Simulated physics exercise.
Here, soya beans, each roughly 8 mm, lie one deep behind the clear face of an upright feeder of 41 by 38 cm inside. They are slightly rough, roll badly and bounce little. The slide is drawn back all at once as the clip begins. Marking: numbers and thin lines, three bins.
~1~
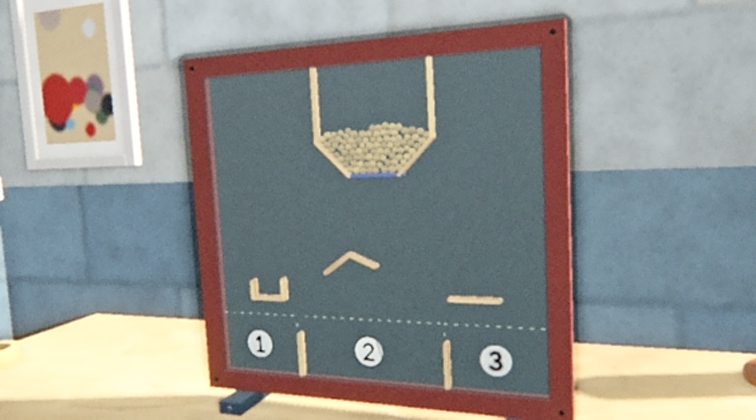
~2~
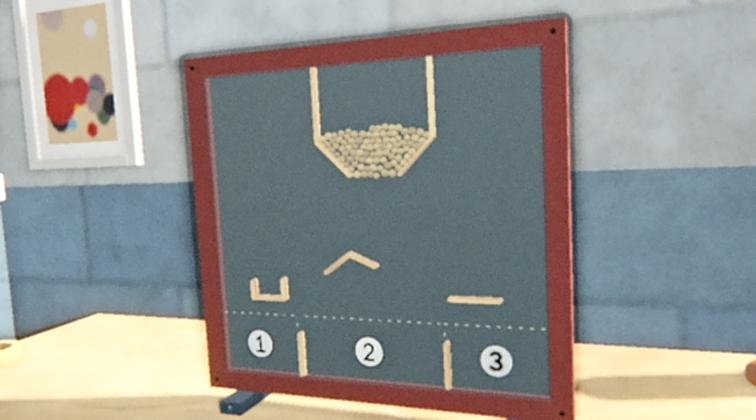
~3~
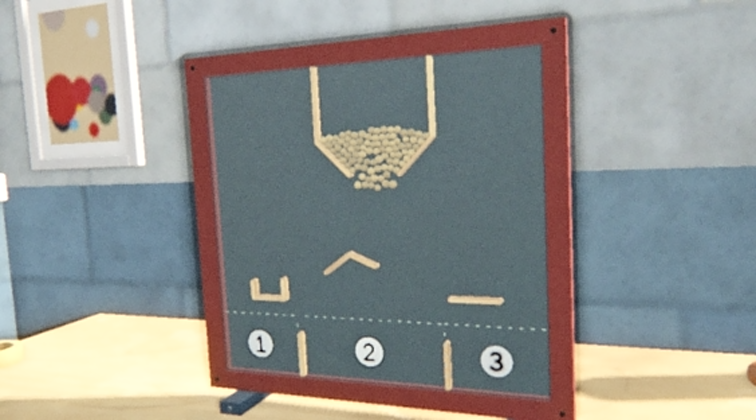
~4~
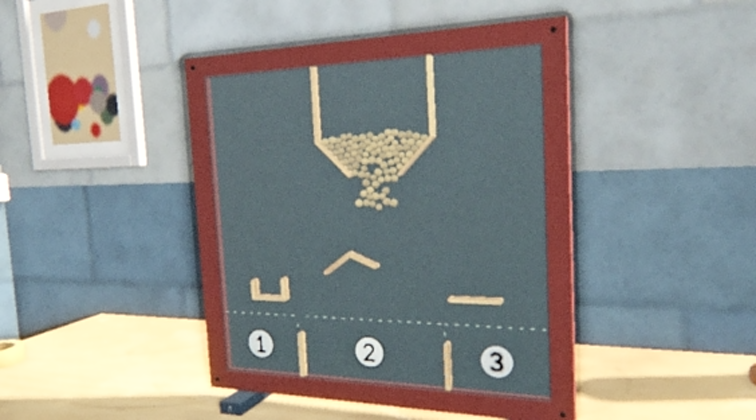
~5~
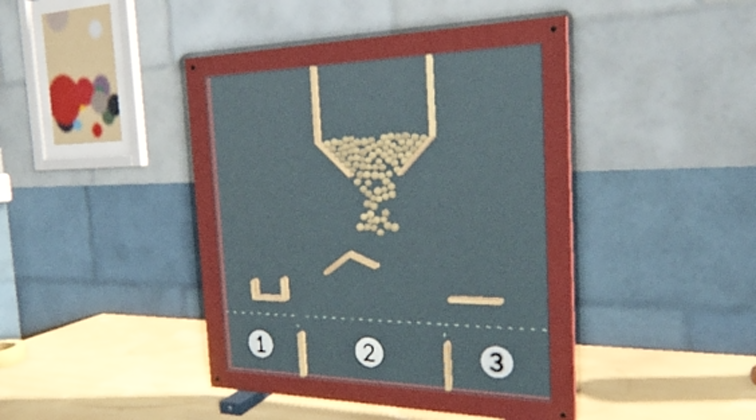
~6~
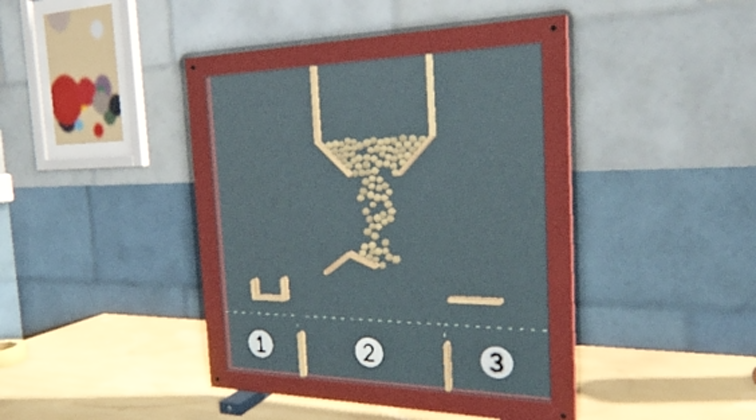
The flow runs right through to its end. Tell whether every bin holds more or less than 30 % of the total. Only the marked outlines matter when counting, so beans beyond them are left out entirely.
No. 1 - less; 2 - more; 3 - less.
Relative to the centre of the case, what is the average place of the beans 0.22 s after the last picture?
About 4 cm right and 10 cm below.
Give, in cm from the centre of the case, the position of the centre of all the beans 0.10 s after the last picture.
2 cm right, 1 cm below.
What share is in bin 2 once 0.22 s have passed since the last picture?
The share there is near 40 %.
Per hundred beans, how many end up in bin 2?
Estimated share there: Roughly 85 per cent.
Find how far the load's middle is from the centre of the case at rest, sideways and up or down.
Right: About 3 cm; below: About 17 cm.
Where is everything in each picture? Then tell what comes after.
In the first picture, about 90 beans; beans centred (377, 145); no. 1 (260, 344), no. 2 (369, 352), no. 3 (496, 361); slide (348, 176) to (403, 174).
In the second picture, beans centred (377, 147); 1 out, bottom bean (376, 176).
In the third picture, beans centred (376, 151); 11 out, bottom bean (378, 188).
In the fourth picture, beans centred (372, 160); 19 out, bottom bean (379, 207).
In the fifth picture, beans centred (375, 167); 31 out, bottom bean (381, 232).
In the sixth picture, beans centred (372, 179); 37 out, bottom bean (382, 265); wall ends (301, 334), (447, 345), (451, 300) to (500, 302), (327, 272) to (376, 266), (255, 281) to (284, 279), (313, 64) to (350, 175).
Then, 0.10 s after the last picture, the beans' middle is 2 cm right of and 1 cm below the centre; no. 2, 5 %.
Then, 0.22 s after the last picture, the beans' middle is 4 cm right of and 10 cm below the centre; no. 2, 40 %, no. 3, 5 %.
Then, 0.45 s after the last picture, the beans' middle is 4 cm right of and 16 cm below the centre; no. 1, 5 %, no. 2, 75 %, no. 3, 10 %.
All still 1.5 s after it, no. 1, 5 %, no. 2, 85 %, no. 3, 10 %.
